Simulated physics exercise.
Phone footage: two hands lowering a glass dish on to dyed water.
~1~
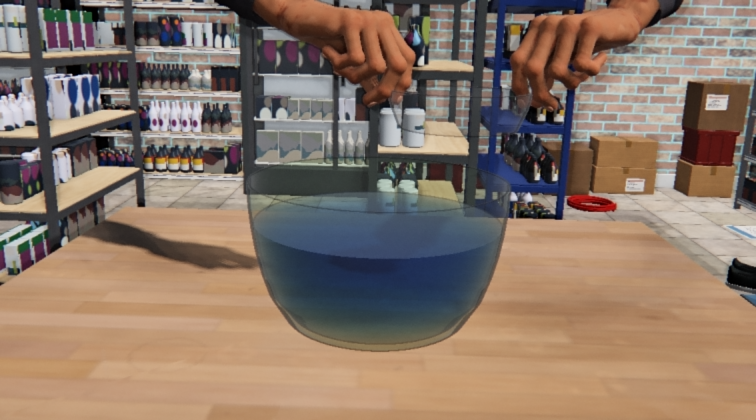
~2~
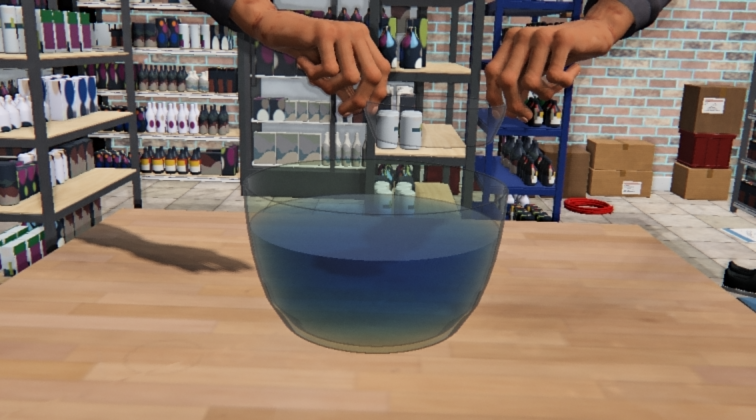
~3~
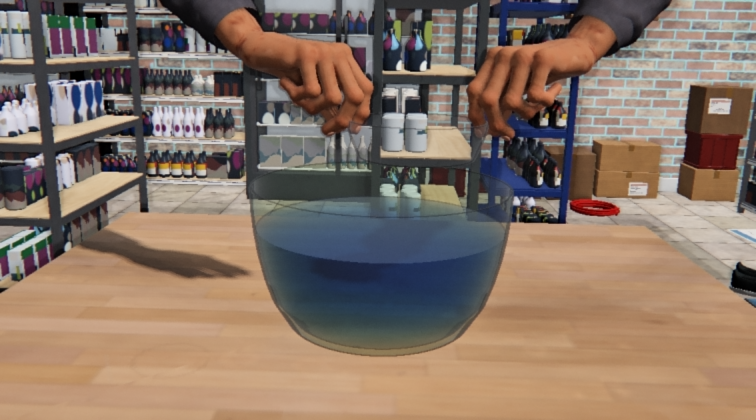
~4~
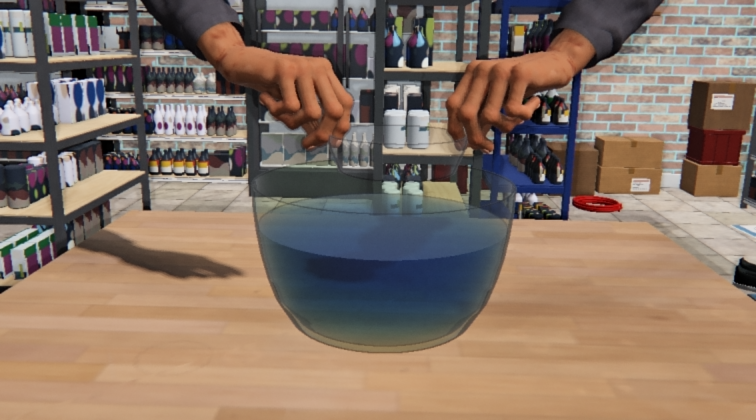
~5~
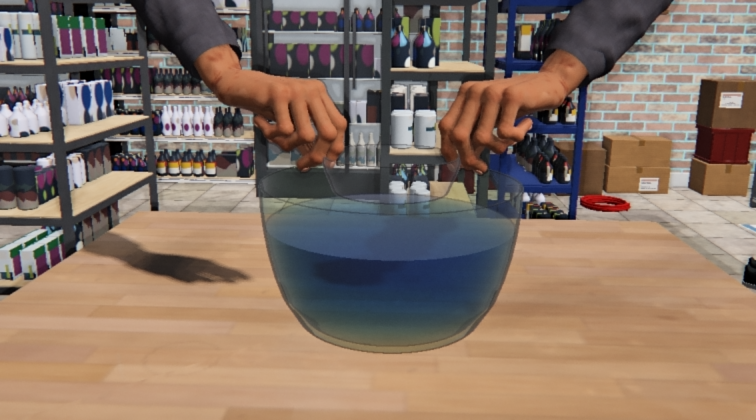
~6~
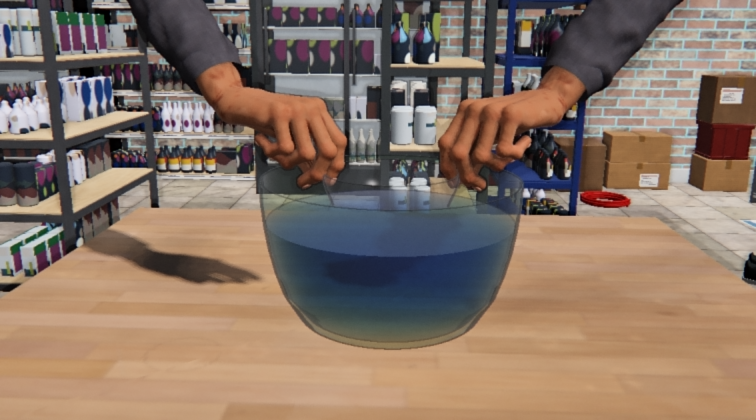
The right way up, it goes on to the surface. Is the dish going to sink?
Chances are it won't go down when they let go.
A moment on, the dish dips into the dyed water.
Further on, it bobs and steadies.
When it is over, the dish floats with about half of its side showing.
